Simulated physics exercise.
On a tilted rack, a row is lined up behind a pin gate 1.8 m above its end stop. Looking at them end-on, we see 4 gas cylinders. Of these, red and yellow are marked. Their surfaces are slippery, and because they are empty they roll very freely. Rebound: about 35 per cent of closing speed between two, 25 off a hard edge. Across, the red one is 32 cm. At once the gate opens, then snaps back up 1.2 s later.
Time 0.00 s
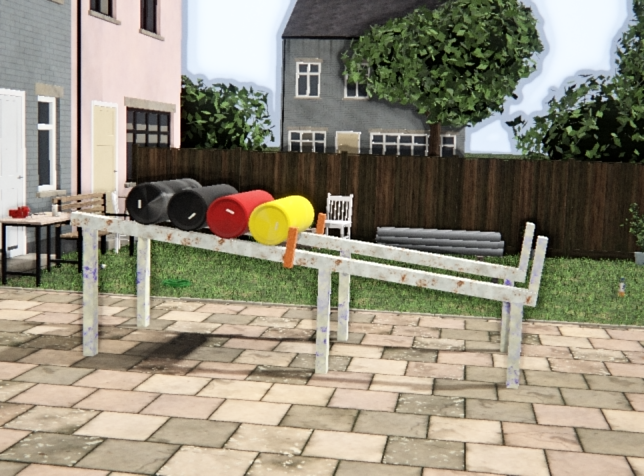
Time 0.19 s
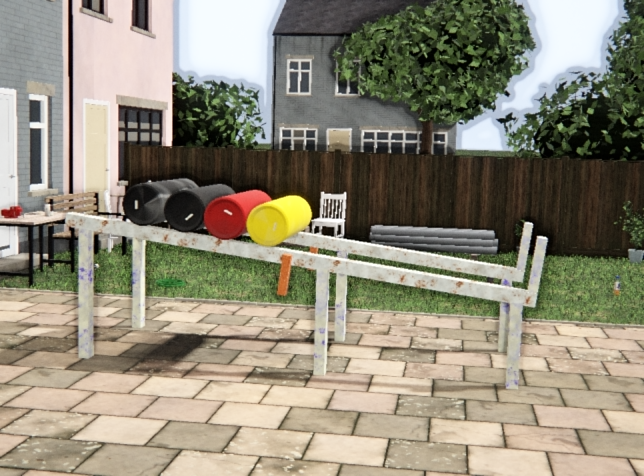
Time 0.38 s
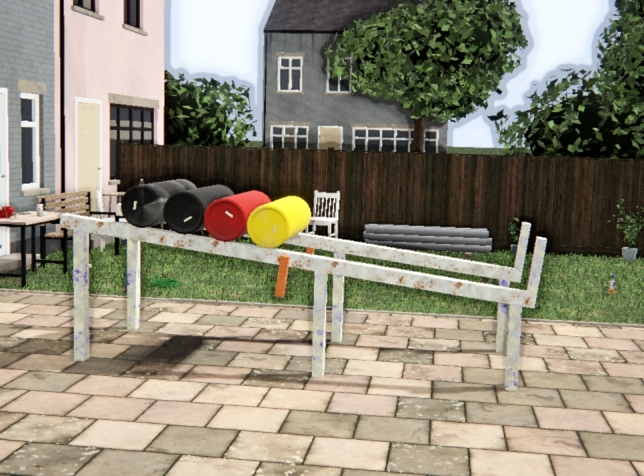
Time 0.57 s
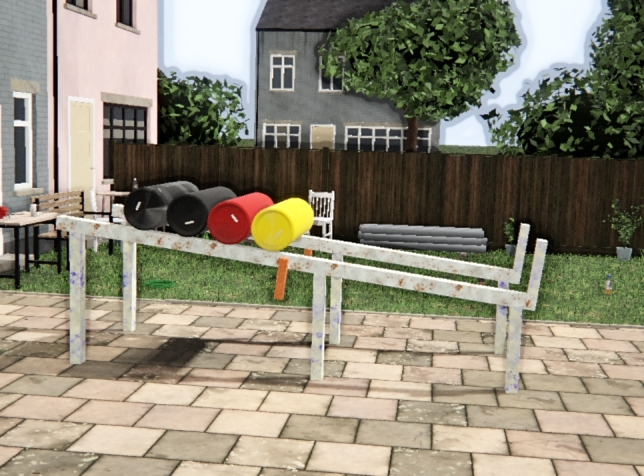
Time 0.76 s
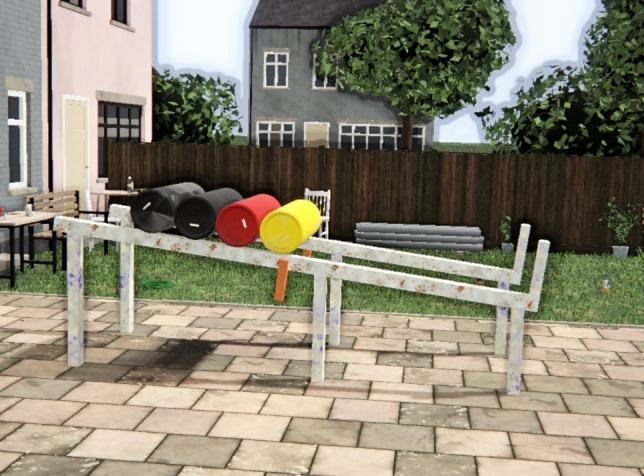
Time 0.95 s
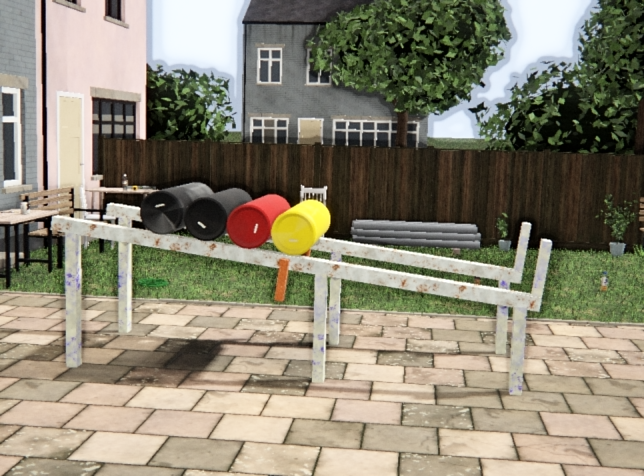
The video shows two black cylinders, a red one and a yellow one lined up on a sloping rack in a paved yard; an orange gate drops, and the row begins rolling slowly down the rails to the right.
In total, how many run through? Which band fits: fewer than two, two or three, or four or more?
I would say two or three.
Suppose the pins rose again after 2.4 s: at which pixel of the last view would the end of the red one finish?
(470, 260), roughly.
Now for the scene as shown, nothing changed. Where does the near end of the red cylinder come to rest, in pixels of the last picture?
Rest position in the last view: About (468, 263).
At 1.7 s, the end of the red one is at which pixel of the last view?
Position: About (302, 210).
After 1.3 s, red is on the rails, 10 cm above the pins, rolling right; yellow is on the rails, 25 cm below the pins, rolling right; 1 below the pins.
After 1.7 s, red is on the rails, 5 cm below the pins, rolling right; yellow is on the rails, 55 cm below the pins, rolling right; 2 below the pins.
At rest (3.0 s), red is on the rails, 125 cm below the pins; yellow is on the rails, 160 cm below the pins; 2 below the pins.
